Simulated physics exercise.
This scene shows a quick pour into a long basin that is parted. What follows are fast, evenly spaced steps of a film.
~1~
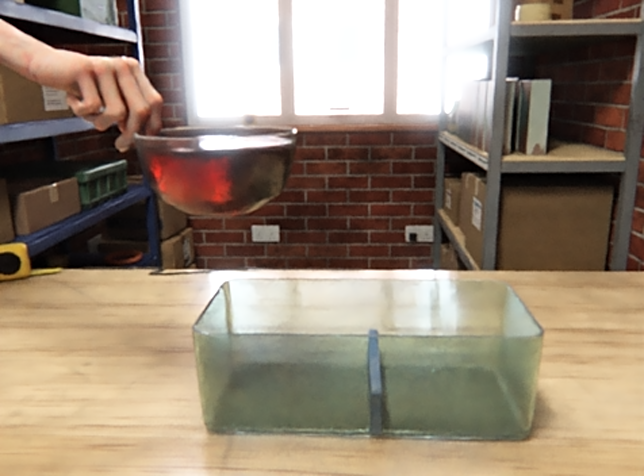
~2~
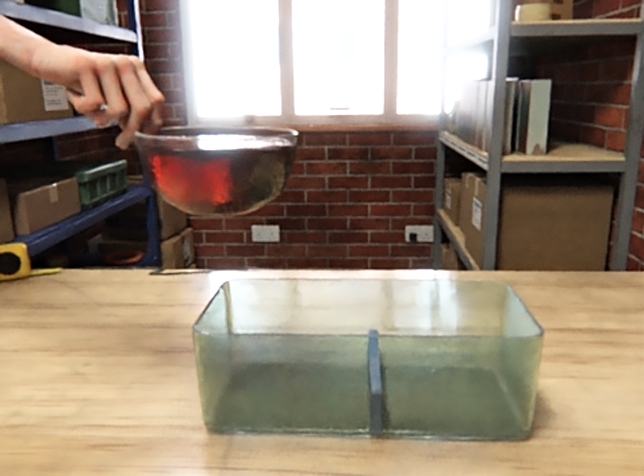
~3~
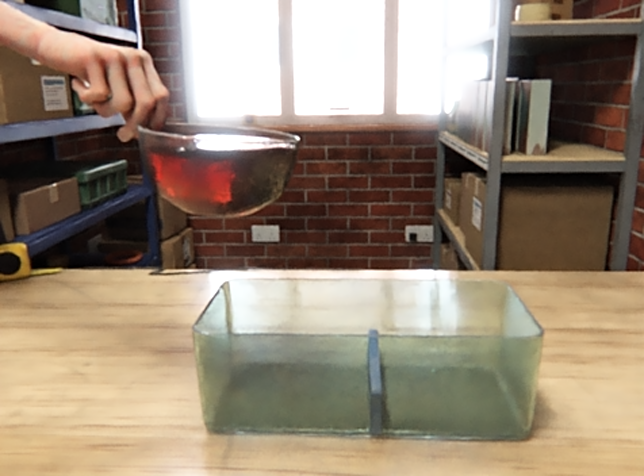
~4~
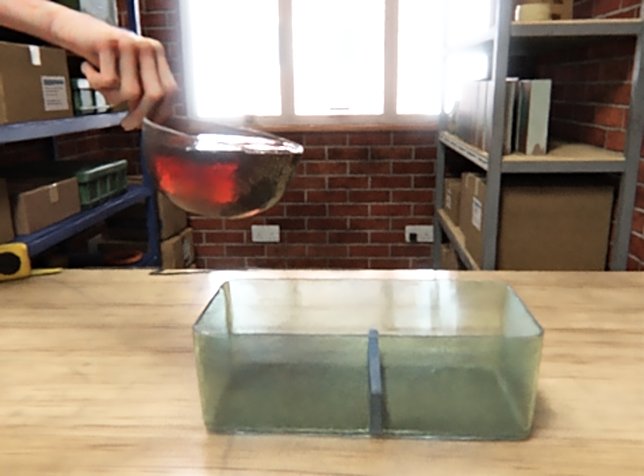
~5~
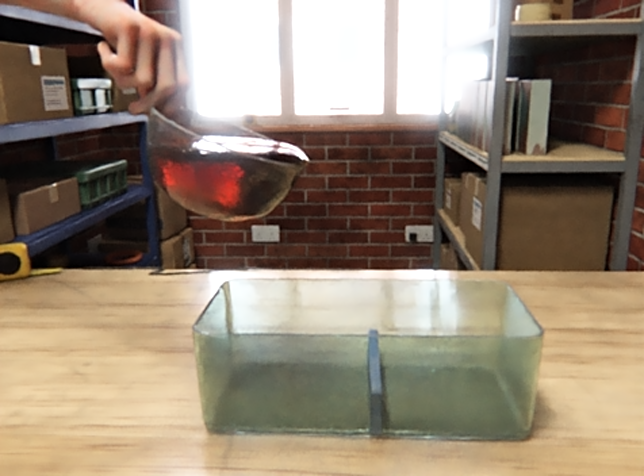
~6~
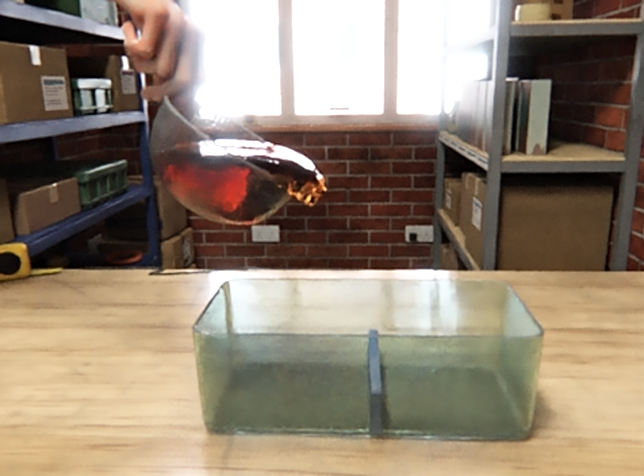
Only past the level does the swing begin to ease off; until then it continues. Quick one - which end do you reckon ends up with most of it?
I'd say the left one.
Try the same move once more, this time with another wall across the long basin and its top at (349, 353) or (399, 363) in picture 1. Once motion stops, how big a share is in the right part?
55 per cent, then 10 per cent, roughly.
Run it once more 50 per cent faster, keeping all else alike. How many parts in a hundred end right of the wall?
I'd estimate about 20 percent ends up there.
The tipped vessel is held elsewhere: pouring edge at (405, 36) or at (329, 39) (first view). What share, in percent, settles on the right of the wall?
About 75 per cent, then about 70 per cent.
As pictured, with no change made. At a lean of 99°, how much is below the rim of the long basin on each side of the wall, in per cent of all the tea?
Left part close to 30 in a hundred, right part close to 25.
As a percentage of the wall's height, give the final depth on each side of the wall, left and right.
The left reaches some 50 %, the right about 30 %.
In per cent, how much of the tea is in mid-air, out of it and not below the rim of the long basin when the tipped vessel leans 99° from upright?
Around 30 percent.
A moment on, the tilt is 99° and 11 per cent is still to pour, 32 is left of the wall and 26 right of it.
Next, the tilt is 122° and 0 per cent is still to pour, 66 is left of the wall and 28 right of it.
Then the tilt is 122° and 0 per cent is still to pour, 68 is left of the wall and 29 right of it.
Later the tilt is 122° and 0 per cent is still to pour, 68 is left of the wall and 29 right of it.
At rest 68 per cent lies left of the wall, 29 right of it and 3 outside.
